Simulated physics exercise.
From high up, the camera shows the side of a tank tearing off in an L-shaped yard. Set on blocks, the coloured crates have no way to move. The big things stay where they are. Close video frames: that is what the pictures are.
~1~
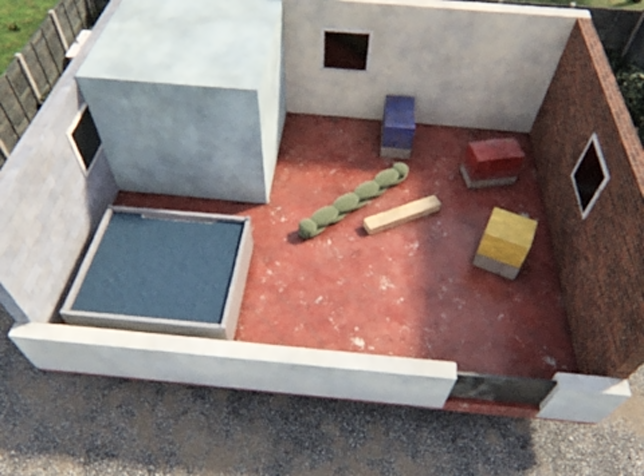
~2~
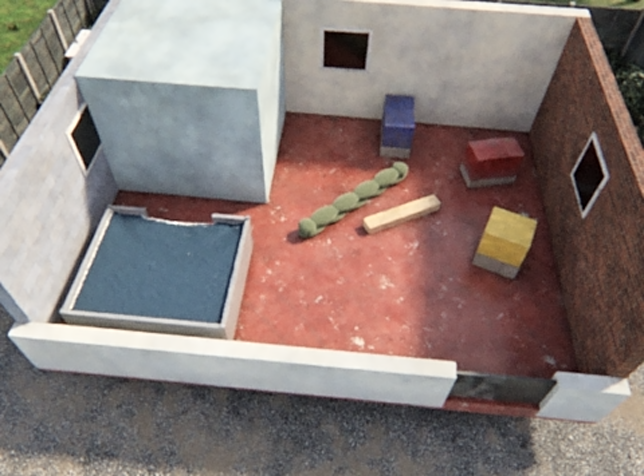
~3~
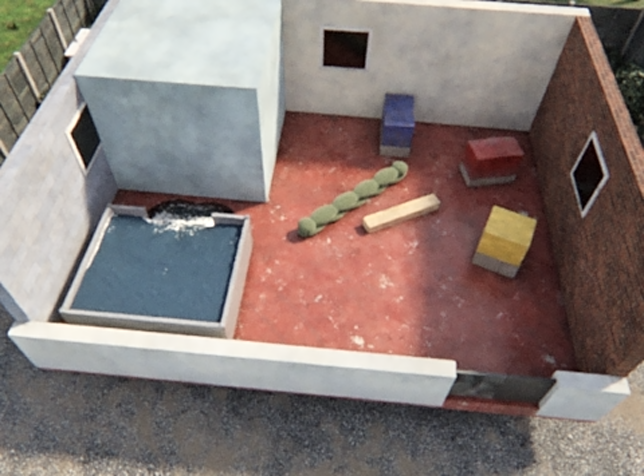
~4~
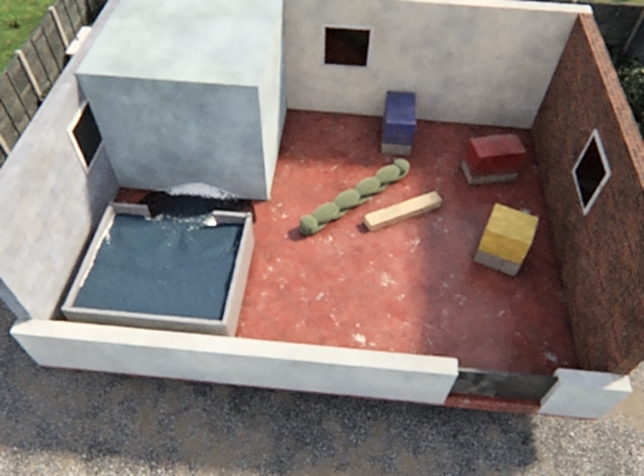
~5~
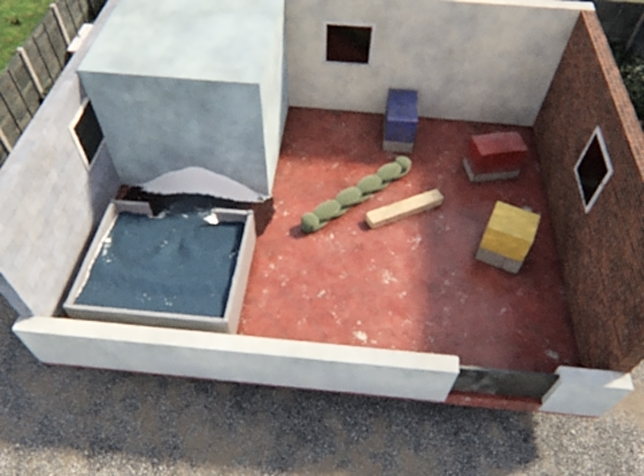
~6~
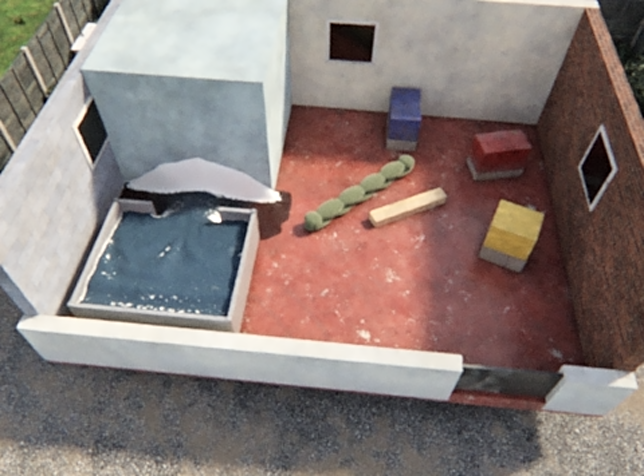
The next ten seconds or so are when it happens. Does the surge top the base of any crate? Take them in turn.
My prediction: The yellow crate is left alone by the water, the red crate is left alone by the water, the blue crate is left alone by the water.
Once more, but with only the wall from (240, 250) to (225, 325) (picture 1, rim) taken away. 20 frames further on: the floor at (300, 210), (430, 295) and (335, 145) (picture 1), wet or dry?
The first point is unwetted, the second swamped, the third unwetted.
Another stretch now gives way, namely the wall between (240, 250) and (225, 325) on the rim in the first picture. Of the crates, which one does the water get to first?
That would be the yellow-painted one.
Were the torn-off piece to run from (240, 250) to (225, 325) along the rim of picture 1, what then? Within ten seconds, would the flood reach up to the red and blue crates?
Note: Red one is overtopped; blue one is left dry.
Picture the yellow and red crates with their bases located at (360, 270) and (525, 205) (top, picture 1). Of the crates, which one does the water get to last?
I would go with the one in red.
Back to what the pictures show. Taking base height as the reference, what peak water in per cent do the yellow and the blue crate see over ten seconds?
Around 40 % and 70 %.
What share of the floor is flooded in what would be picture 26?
Roughly 50 per cent.
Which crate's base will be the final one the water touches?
It's the yellow one.
A moment on, water covers 15 % of the floor; the yellow crate not reached, the red crate not reached, the blue crate not reached.
Next, water covers 30 % of the floor; the yellow crate not reached, the red crate not reached, the blue crate water round its plinth.
Then, water covers 50 % of the floor; the yellow crate not reached, the red crate water round its plinth, the blue crate water round its plinth.
Later, water covers 80 % of the floor; the yellow crate water round its plinth, the red crate water round its plinth, the blue crate water round its plinth.
In the end, water covers 95 % of the floor; the yellow crate stayed above the water, the red crate stayed above the water, the blue crate stayed above the water.
